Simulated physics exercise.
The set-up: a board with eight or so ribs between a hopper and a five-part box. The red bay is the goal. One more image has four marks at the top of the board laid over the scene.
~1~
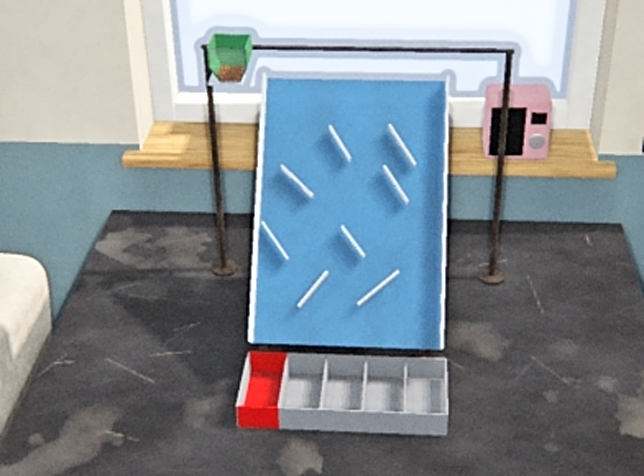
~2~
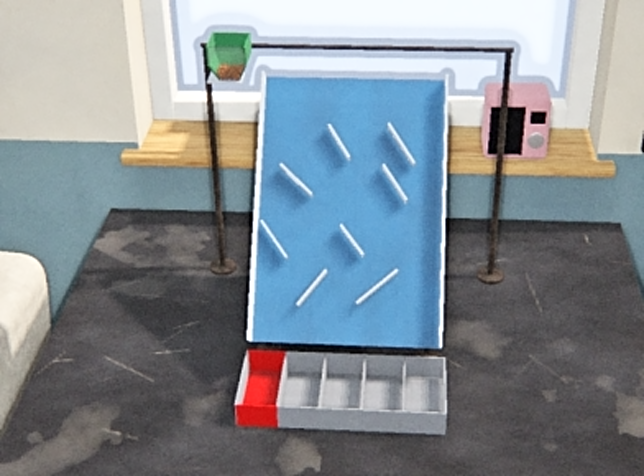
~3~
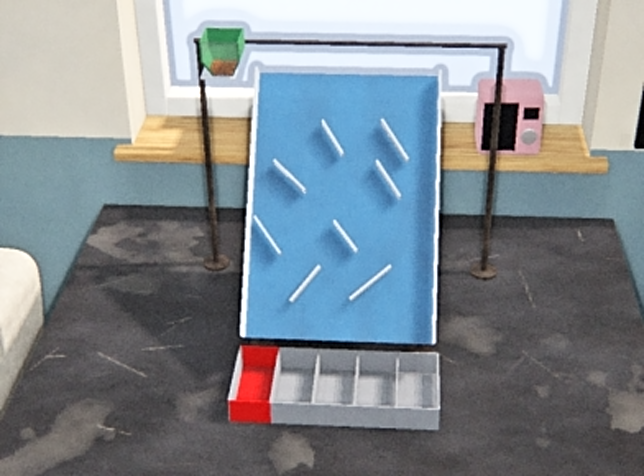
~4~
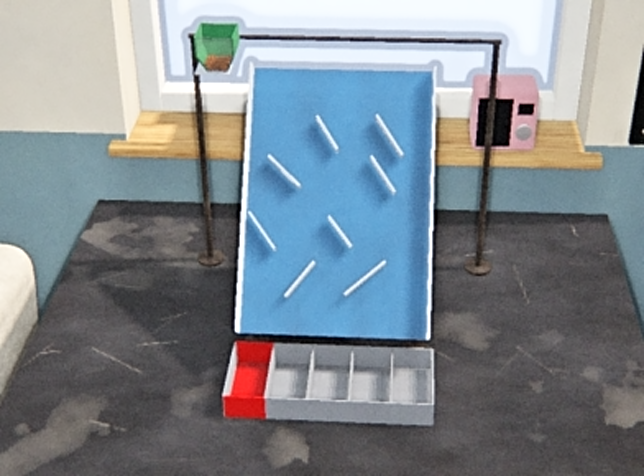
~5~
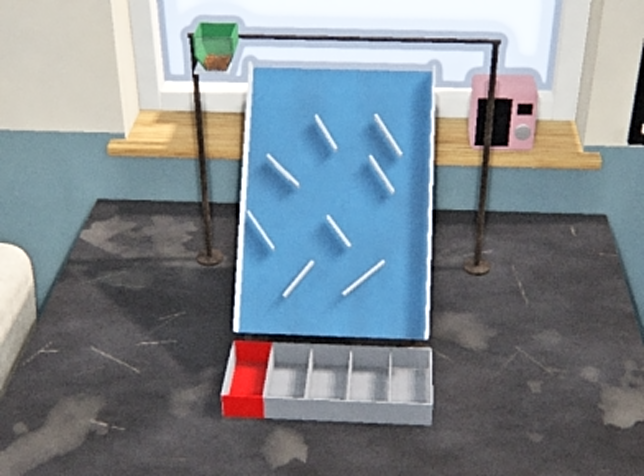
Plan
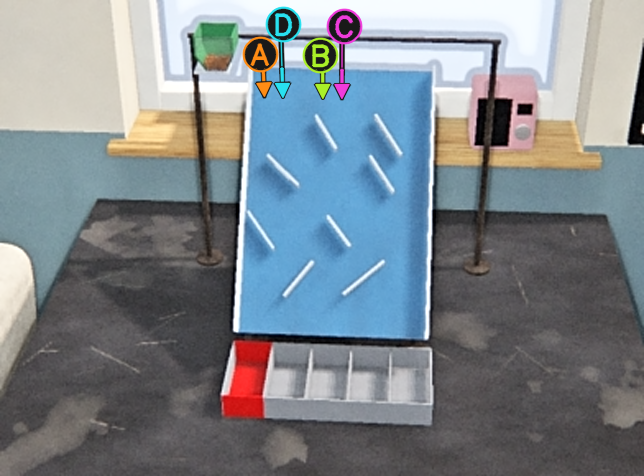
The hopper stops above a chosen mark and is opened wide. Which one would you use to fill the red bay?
The answer is mark A.
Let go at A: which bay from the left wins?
It is the first one.
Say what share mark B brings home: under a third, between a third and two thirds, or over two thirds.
Under a third.
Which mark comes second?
Here it is mark D.
On the marked copy, mark A meets the board at (264, 91); mark B meets the board at (322, 93); mark C meets the board at (341, 93); mark D meets the board at (282, 92).
With A, about two thirds in the red bay, about a third in other bays, a stray few held on the board.
With B, a small part in the red bay, most in other bays.
With C, a stray few in the red bay, nearly all in other bays, a stray few outside the box.
With D, about a third in the red bay, about two thirds in other bays, a stray few held on the board.
